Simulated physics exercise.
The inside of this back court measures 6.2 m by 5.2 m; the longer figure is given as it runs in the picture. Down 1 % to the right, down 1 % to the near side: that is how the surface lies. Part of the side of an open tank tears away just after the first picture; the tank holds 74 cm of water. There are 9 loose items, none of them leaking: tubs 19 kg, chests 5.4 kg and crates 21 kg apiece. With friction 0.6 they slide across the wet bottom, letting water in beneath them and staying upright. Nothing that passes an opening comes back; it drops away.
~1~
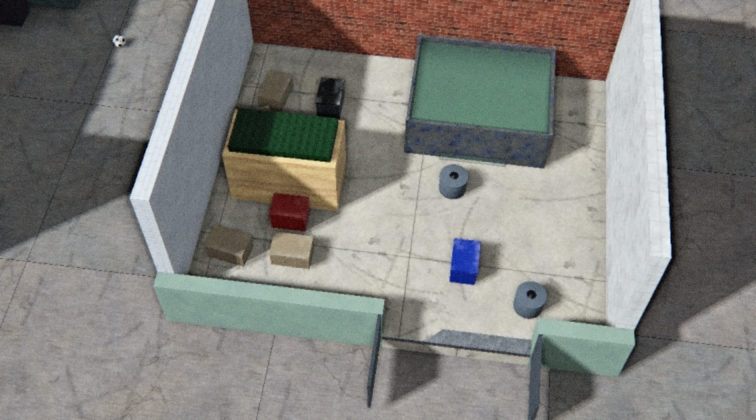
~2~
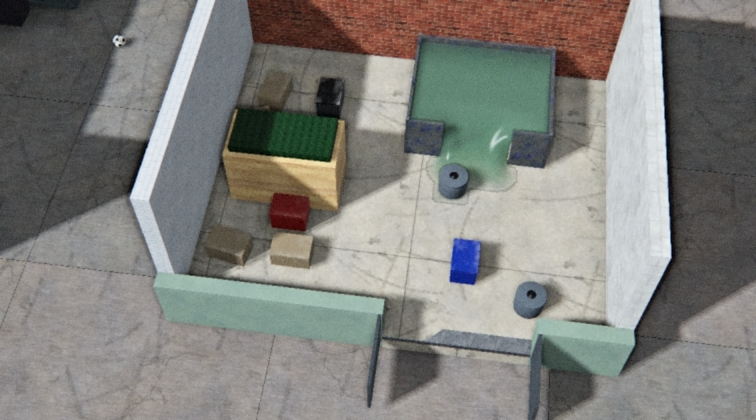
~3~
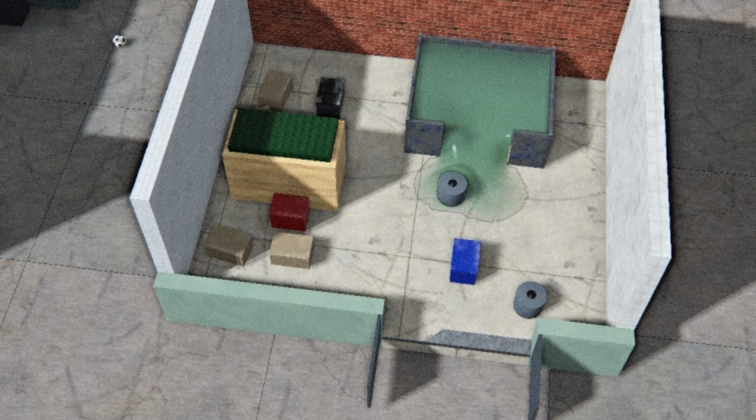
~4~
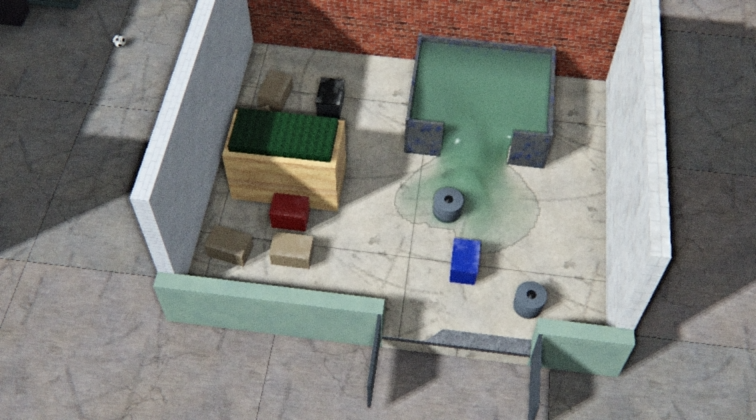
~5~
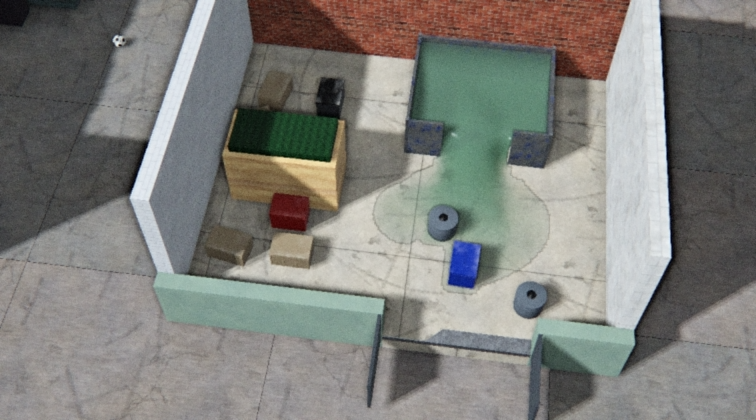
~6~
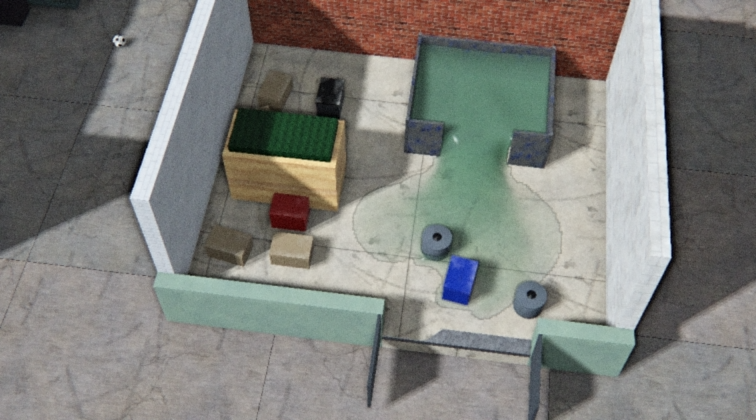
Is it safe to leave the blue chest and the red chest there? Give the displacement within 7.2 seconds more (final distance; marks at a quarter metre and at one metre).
One by one: My guess is the blue chest gets washed a long way. My guess is the red chest gets washed a long way.
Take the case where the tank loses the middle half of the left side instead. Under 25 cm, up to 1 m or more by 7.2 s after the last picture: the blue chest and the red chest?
The blue chest is swept a long way; the red chest remains where it was.
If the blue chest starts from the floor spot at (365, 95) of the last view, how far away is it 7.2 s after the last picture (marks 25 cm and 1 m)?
Short answer: It hardly moves.
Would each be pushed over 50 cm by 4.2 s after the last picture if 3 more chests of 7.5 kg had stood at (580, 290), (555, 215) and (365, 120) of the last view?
First outside the limit, then outside the limit, then inside the limit.
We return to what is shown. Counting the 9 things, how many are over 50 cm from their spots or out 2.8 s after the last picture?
Answer: 3.
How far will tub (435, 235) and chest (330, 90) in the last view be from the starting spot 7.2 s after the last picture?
The first is washed out, the second sits 0 cm from its start.
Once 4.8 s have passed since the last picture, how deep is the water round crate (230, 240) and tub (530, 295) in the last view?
First roughly 9 cm, second roughly 11 cm.
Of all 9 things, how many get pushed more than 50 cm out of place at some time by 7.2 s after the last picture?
The total is 5.
Then, 0.9 s after the last picture the blue chest has gone out; the red chest is near (289, 205), 0.0 m from its start, aground; 2 of 9 are out; 0 afloat.
Then, 2.8 s after the last picture the blue chest has gone out; the red chest is near (289, 204), 0.0 m from its start, aground; 2 of 9 are out; 1 afloat.
Then, 4.8 s after the last picture the blue chest has gone out; the red chest is near (340, 214), 0.8 m from its start, afloat; 2 of 9 are out; 2 afloat.
Then, 7.2 s after the last picture the blue chest has gone out; the red chest is near (394, 287), 2.1 m from its start, afloat; 2 of 9 are out; 1 afloat.
